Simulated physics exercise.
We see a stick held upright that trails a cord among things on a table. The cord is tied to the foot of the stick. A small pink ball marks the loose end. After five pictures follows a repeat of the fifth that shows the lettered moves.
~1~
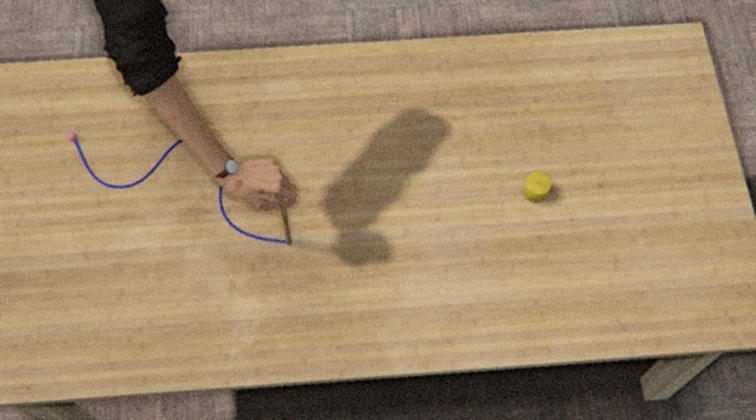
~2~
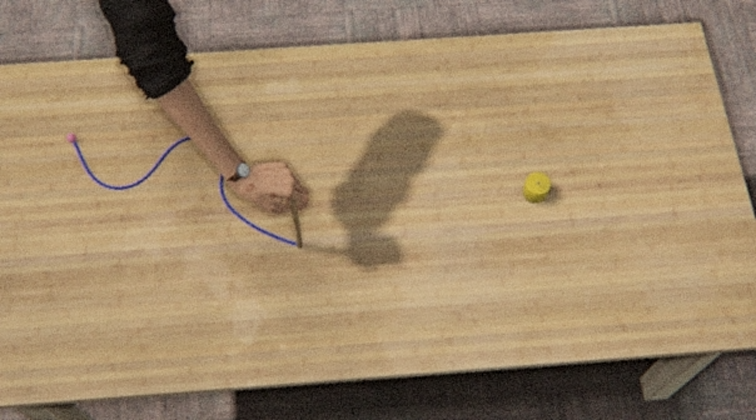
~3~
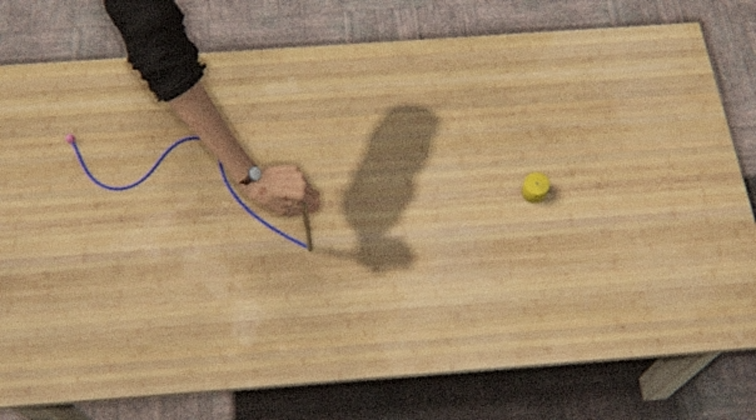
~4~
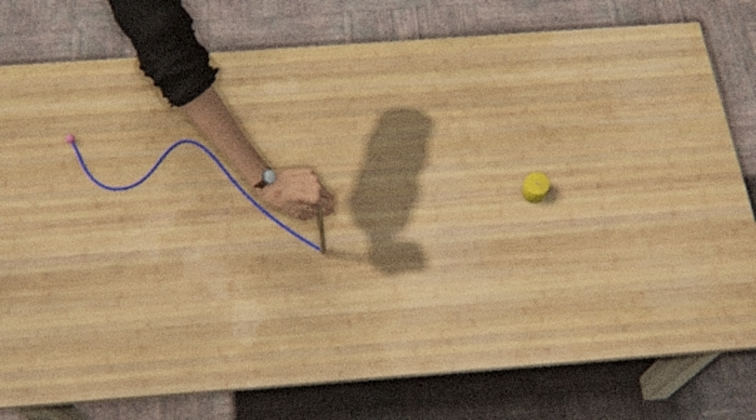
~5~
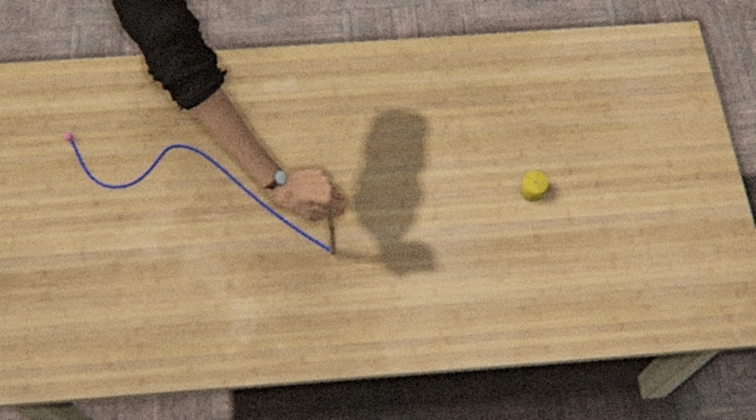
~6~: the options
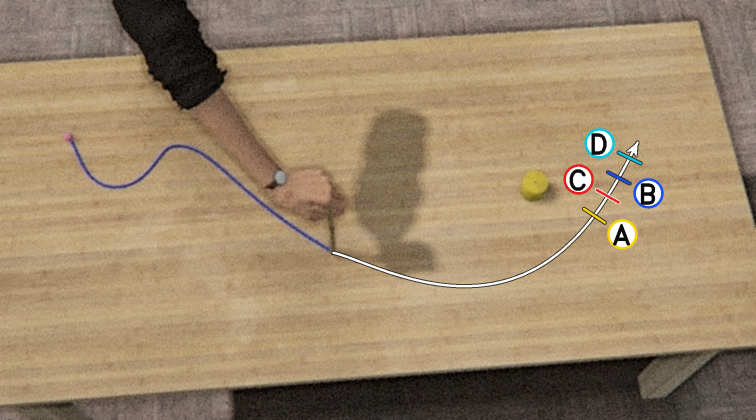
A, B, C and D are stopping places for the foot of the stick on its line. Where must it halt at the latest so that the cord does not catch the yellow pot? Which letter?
At B, and not beyond.
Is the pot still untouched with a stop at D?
No.
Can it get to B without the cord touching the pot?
For that mark, yes.
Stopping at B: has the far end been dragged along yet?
Yes.
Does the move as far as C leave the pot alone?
Yes.
On the marked copy, A at (594, 216); B at (619, 178); C at (608, 196); D at (630, 158); the route from (333, 253) via (530, 272) to (638, 142).
With B. Early on, foot of the stick (452, 286), middle of the cord (275, 226), free end (113, 165).
Further on, foot of the stick (562, 251), middle of the cord (375, 244), free end (204, 197).
At the end, foot of the stick (619, 178), middle of the cord (448, 225), free end (270, 215); nothing has been touched.
As for the rest, A is safe but short; C is safe but short; D brings the cord against the pot.
